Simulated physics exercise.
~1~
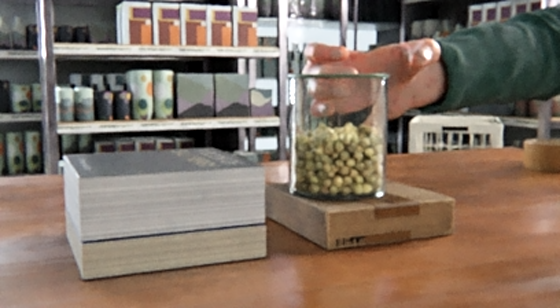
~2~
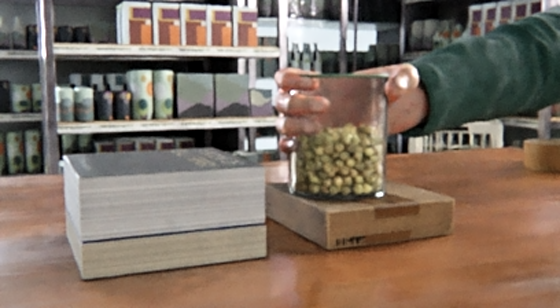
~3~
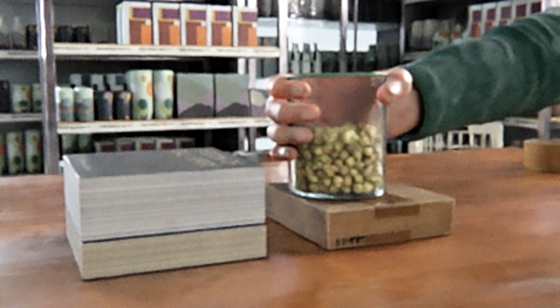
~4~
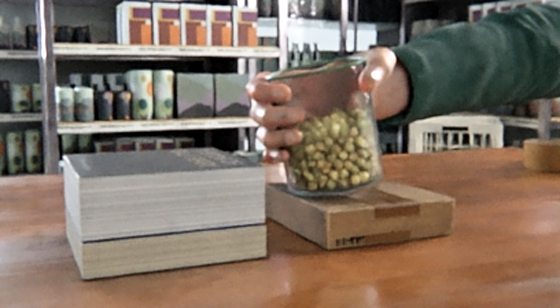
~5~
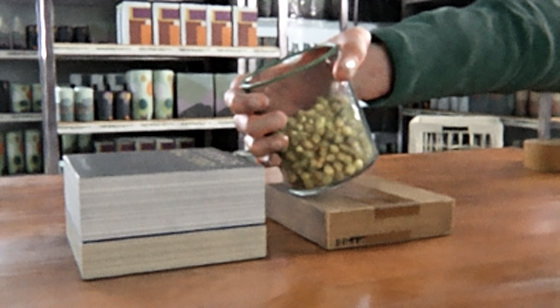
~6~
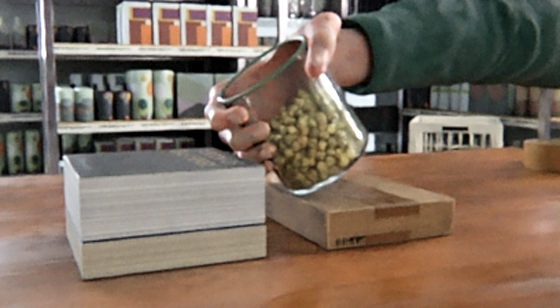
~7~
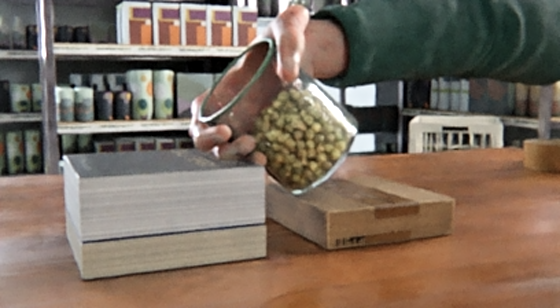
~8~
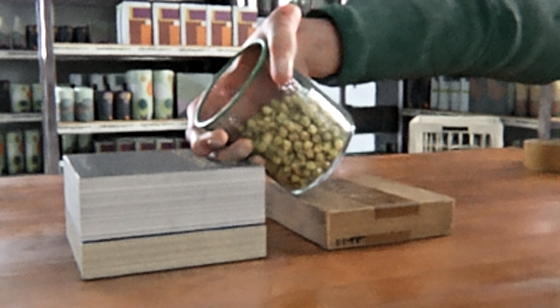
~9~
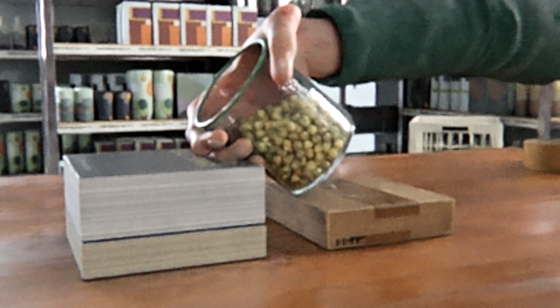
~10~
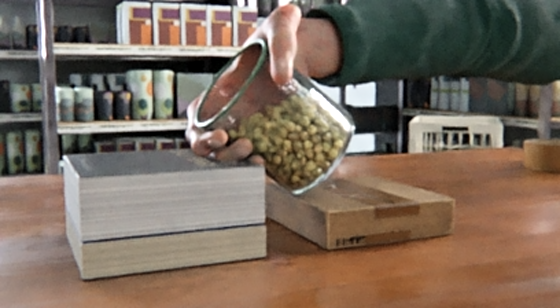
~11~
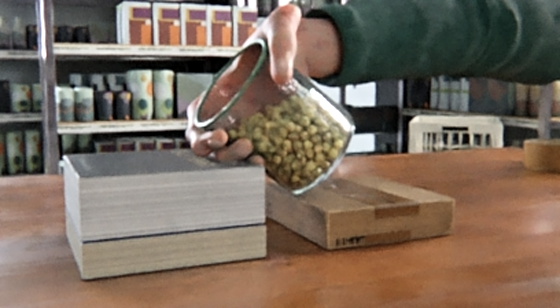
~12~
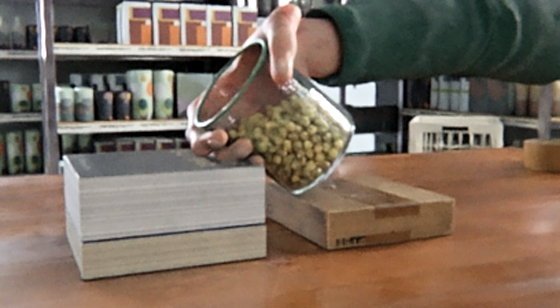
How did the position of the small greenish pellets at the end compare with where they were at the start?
They started low over the flat cardboard box in the upright jar, and ended up farther left and a little higher, close to the stack of books in the tilted jar.
